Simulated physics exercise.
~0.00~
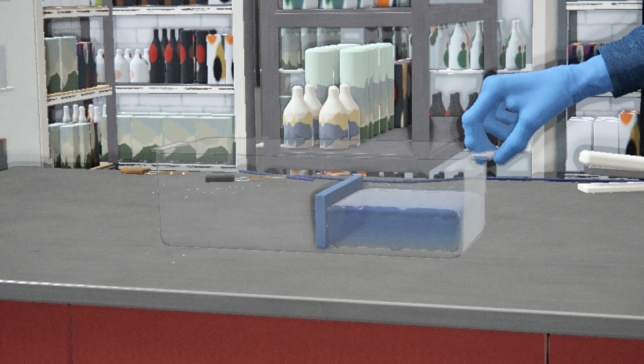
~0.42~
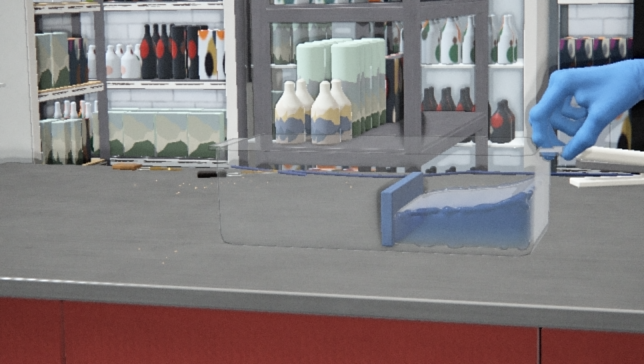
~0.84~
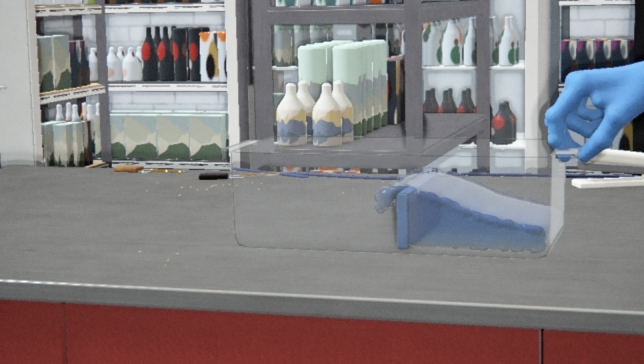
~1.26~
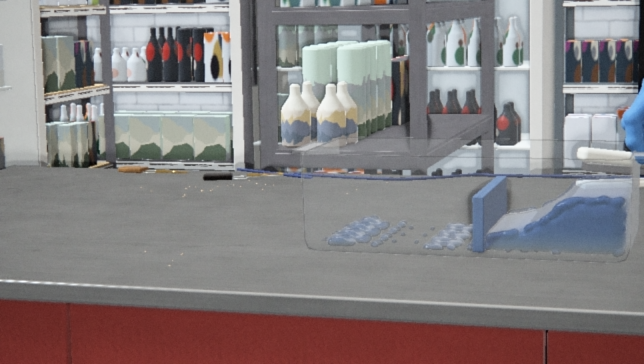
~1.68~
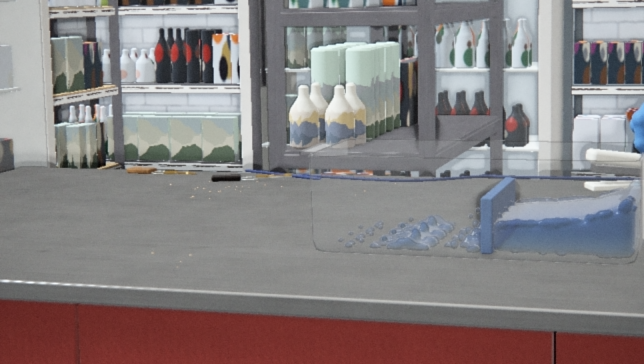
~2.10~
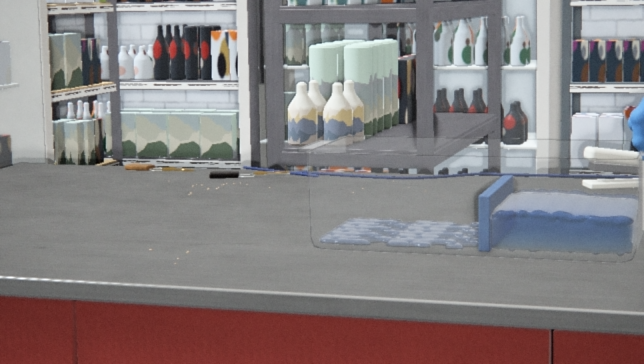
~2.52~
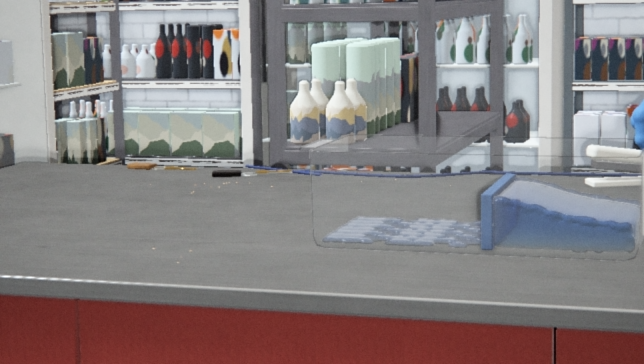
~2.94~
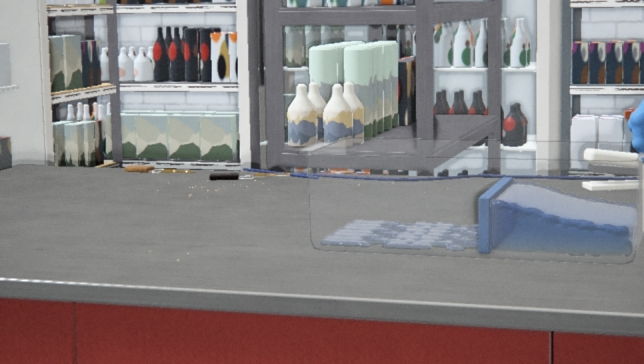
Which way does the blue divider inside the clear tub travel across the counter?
The blue divider travels to the right along with the tub.
